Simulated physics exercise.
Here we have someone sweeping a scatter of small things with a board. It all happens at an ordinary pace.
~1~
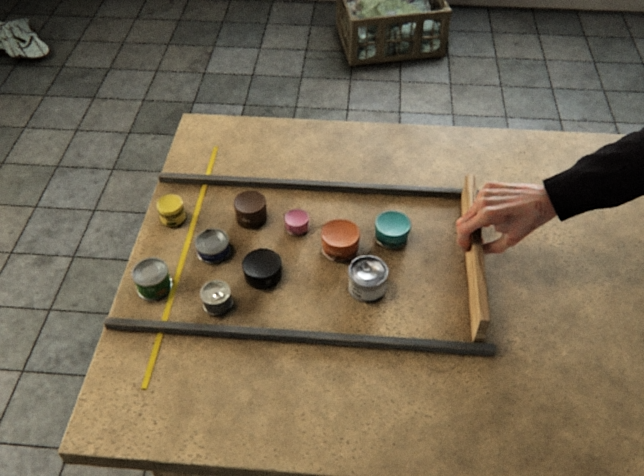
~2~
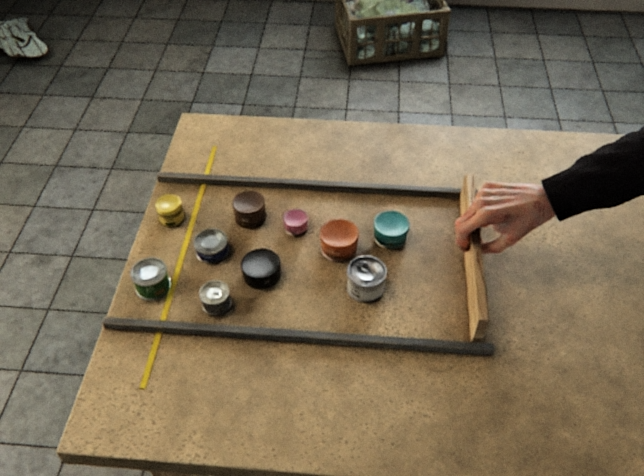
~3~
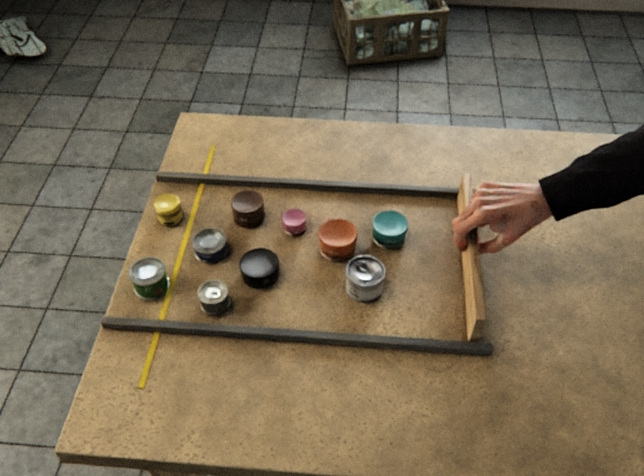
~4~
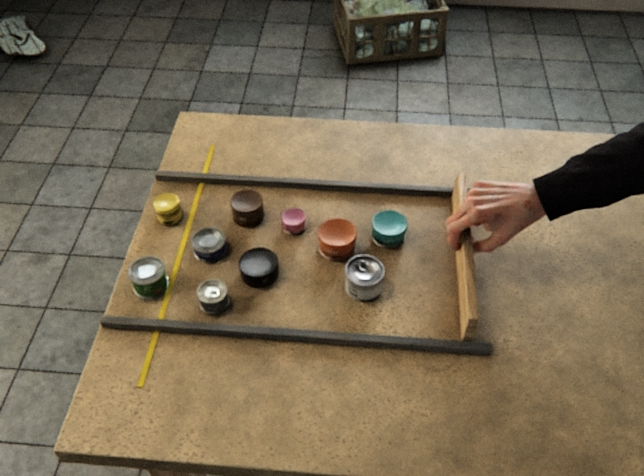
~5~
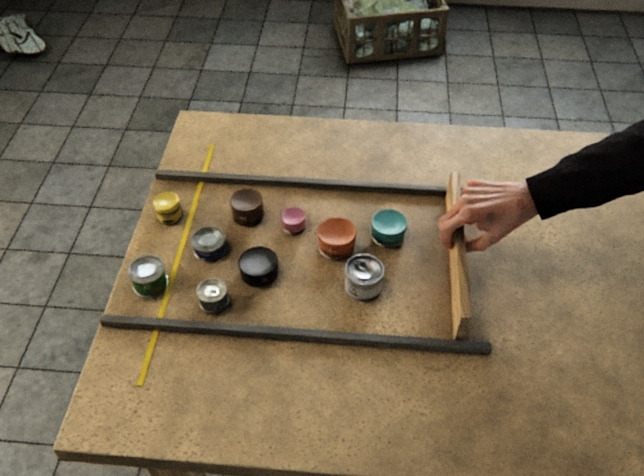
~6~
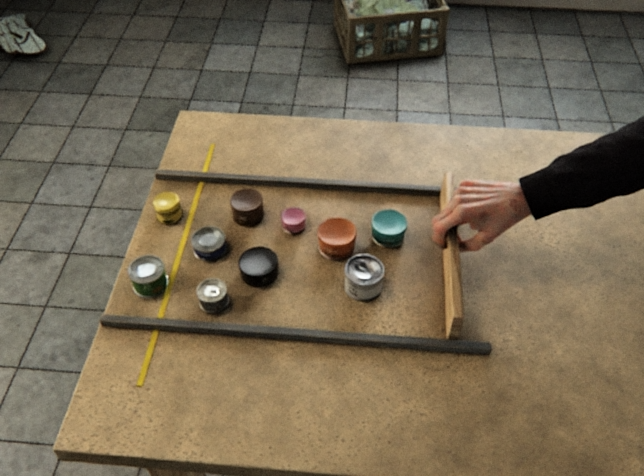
A hand slid an upright wooden board slightly left between two dark rails on a tabletop, while the scattered little tins and tubs, some near a yellow strip of tape, stayed untouched.
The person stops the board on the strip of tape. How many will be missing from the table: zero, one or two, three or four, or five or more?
In the end the number that fall off is one or two.
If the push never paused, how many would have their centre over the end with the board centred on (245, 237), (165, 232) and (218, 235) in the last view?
In that order 0, 5 and 0.
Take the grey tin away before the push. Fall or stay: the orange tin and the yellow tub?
The orange tin does not fall, the yellow tub goes over.
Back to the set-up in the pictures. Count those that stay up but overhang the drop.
Overhanging: 3.
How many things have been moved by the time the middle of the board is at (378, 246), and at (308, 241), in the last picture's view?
The counts are 3 and 6.
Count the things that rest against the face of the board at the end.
The number is 5.
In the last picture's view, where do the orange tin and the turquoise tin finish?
The orange tin stops around (162, 238); the turquoise tin around (172, 212).
A little later, none off yet; yellow tub at rest near (168, 208); green tin at rest near (149, 276); blue tin at rest near (209, 244).
Next, none off yet; yellow tub at rest near (168, 208); green tin at rest near (149, 276); blue tin shifted a little near (198, 238).
When it is over, the number that fall off is one or two; down, blue tin and yellow tub.
